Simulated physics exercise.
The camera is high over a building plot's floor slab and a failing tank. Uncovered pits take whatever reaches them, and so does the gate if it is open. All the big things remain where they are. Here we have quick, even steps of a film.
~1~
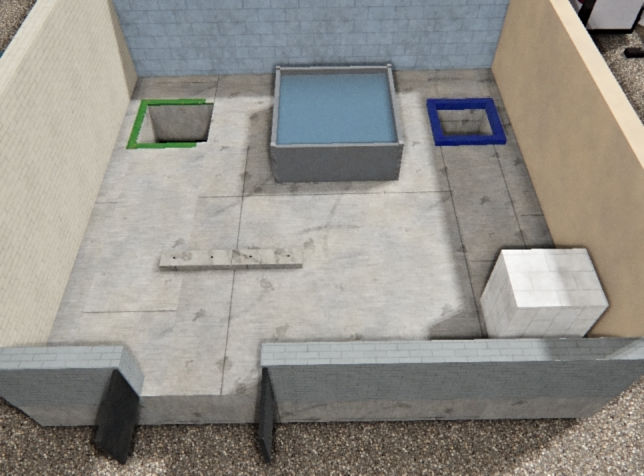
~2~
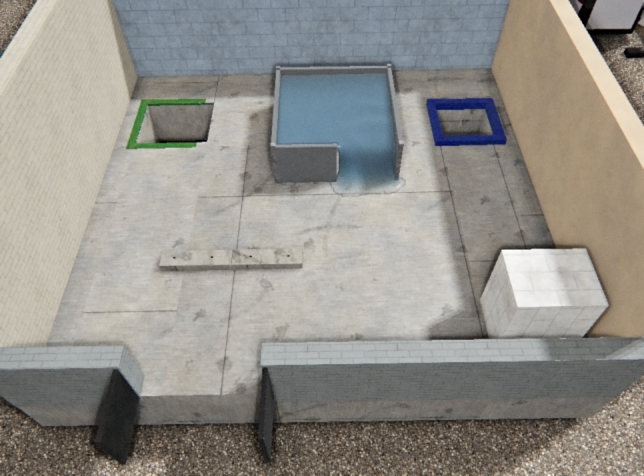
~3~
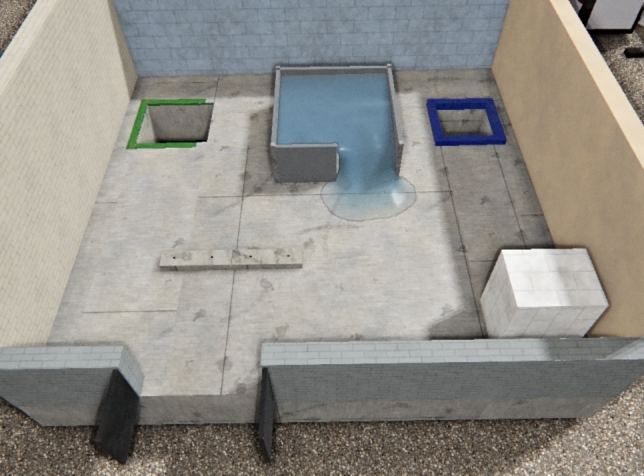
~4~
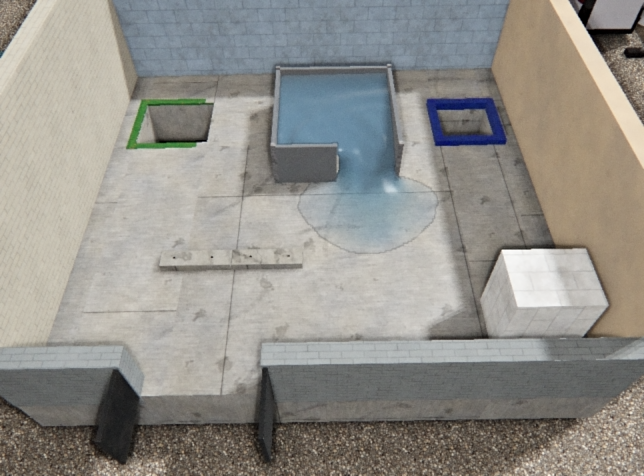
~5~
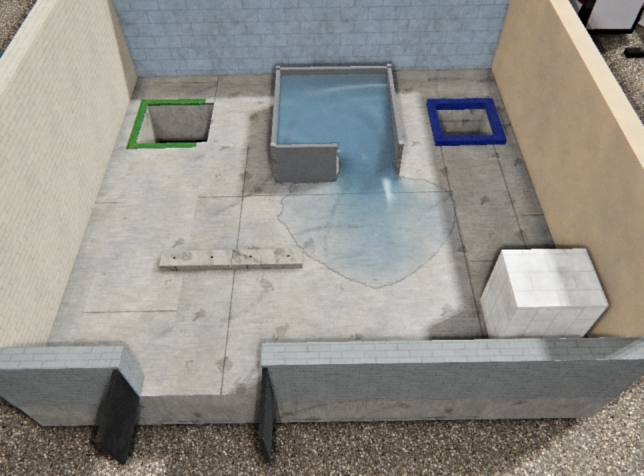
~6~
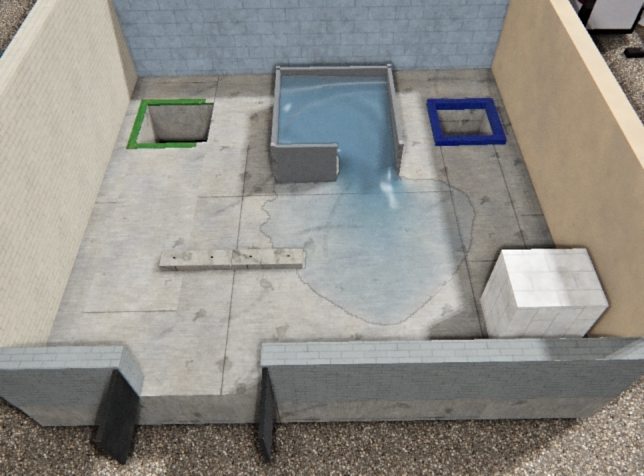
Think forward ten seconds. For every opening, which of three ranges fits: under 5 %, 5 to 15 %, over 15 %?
In order: The gate will not leave the five-to-fifteen per cent band, the green pit will not leave the five-to-fifteen per cent band, the blue pit will not reach five per cent.
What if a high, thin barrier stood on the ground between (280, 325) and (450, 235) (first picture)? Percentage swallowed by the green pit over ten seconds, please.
Share for green - 15 in a hundred.
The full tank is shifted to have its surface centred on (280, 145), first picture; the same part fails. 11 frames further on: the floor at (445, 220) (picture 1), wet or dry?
Untouched.
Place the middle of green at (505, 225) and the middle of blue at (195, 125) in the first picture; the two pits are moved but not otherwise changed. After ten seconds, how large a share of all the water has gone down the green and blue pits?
The green pit ends up with 25 per cent, the blue pit with 0 per cent.
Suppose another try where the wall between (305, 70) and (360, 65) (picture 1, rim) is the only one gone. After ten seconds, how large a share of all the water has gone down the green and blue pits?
The green pit takes 30 per cent and the blue pit 6 per cent.
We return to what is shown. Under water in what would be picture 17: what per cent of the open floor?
It works out to about 35 in a hundred.
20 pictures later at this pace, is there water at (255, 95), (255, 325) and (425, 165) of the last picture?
Taking them as listed, I'd call them high and dry, soaked through and high and dry.
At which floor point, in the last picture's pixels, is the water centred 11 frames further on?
Close to (363, 198).
A moment on, water covers 25 % of the floor; the gate 0 %, the green pit 0 %, the blue pit 0 %.
Next, water covers 35 % of the floor; the gate 0 %, the green pit 0 %, the blue pit 0 %.
Then, water covers 45 % of the floor; the gate 3 %, the green pit 0 %, the blue pit 0 %.
Later, water covers 60 % of the floor; the gate 6 %, the green pit 0 %, the blue pit 0 %.
In the end, water covers 85 % of the floor; the gate 11 %, the green pit 7 %, the blue pit 0 %.
